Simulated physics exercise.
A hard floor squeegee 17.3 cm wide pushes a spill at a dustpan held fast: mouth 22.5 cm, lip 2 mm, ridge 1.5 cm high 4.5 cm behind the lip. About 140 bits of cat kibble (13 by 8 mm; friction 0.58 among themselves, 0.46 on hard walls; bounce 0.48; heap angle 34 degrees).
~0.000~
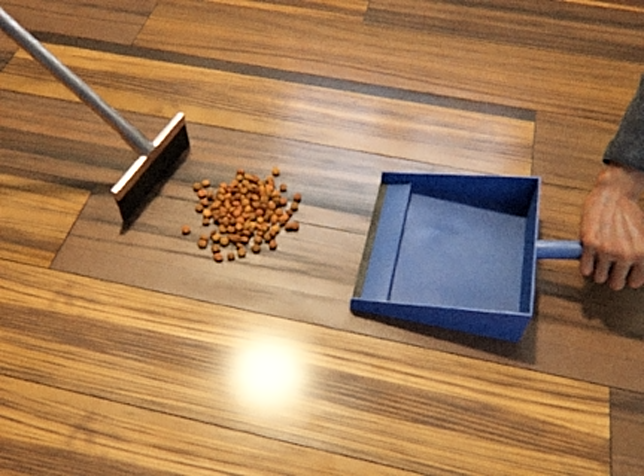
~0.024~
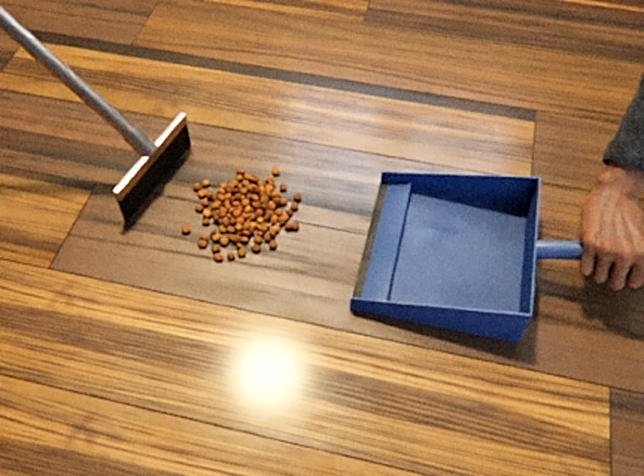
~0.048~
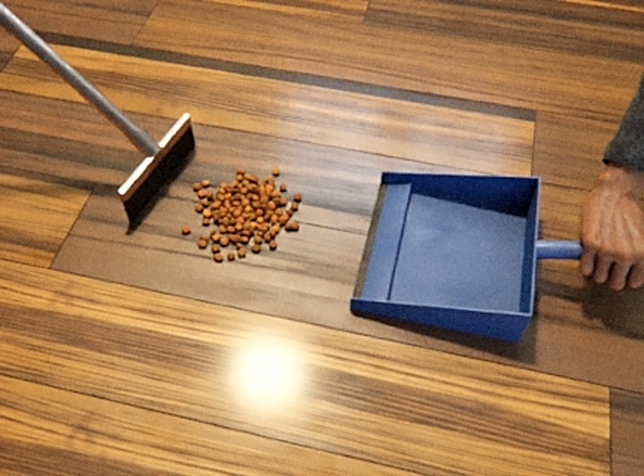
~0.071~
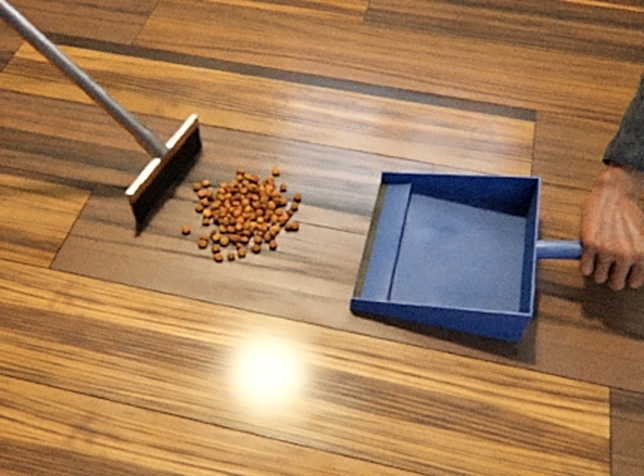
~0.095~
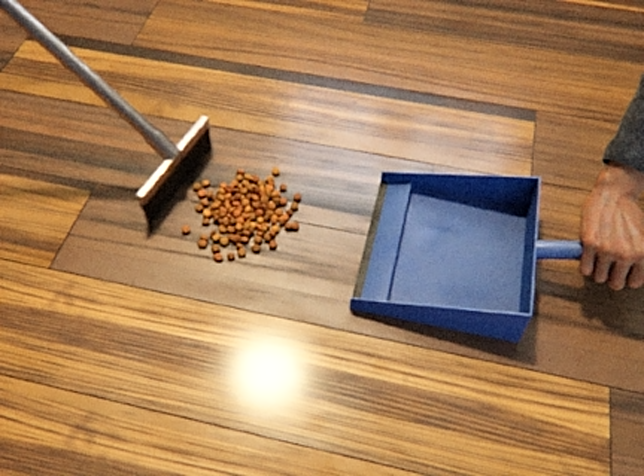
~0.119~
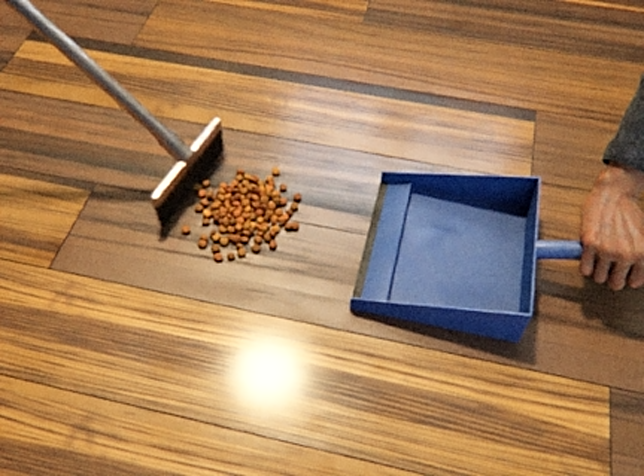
On a wooden floor, a squeegee sliding right to the edge of a kibble pile while a hand holds a blue dustpan still.
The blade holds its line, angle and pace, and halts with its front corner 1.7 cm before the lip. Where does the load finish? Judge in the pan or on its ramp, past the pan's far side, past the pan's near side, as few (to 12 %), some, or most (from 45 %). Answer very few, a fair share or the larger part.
Pan a fair share, far side very few, near side very few.
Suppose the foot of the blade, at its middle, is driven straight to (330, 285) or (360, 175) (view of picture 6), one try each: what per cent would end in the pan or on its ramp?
About 30 and 10 per cent.
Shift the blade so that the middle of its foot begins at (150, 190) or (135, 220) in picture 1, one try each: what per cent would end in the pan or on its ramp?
Some 25 and 25 per cent.
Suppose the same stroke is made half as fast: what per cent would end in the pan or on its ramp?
In that case some 10 per cent.
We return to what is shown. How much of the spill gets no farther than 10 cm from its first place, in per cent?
About 15 per cent.
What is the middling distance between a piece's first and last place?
About 16 cm.
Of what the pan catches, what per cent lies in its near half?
Some 20 per cent.
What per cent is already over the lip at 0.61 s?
Some 20 per cent.
After 0.27 s, middle of the blade 15 cm from the lip; 0 % over the lip, far side 0 %, near side 0 %.
After 0.37 s, middle of the blade 7 cm from the lip; 0 % over the lip, far side 0 %, near side 0 %.
Then, at 0.61 s, middle of the blade 4 cm from the lip; 20 % over the lip, far side 0 %, near side 0 %.
At rest (1.0 s), pan 20 %, far side 0 %, near side 0 %, in front of the lip or behind the blade 80 %.
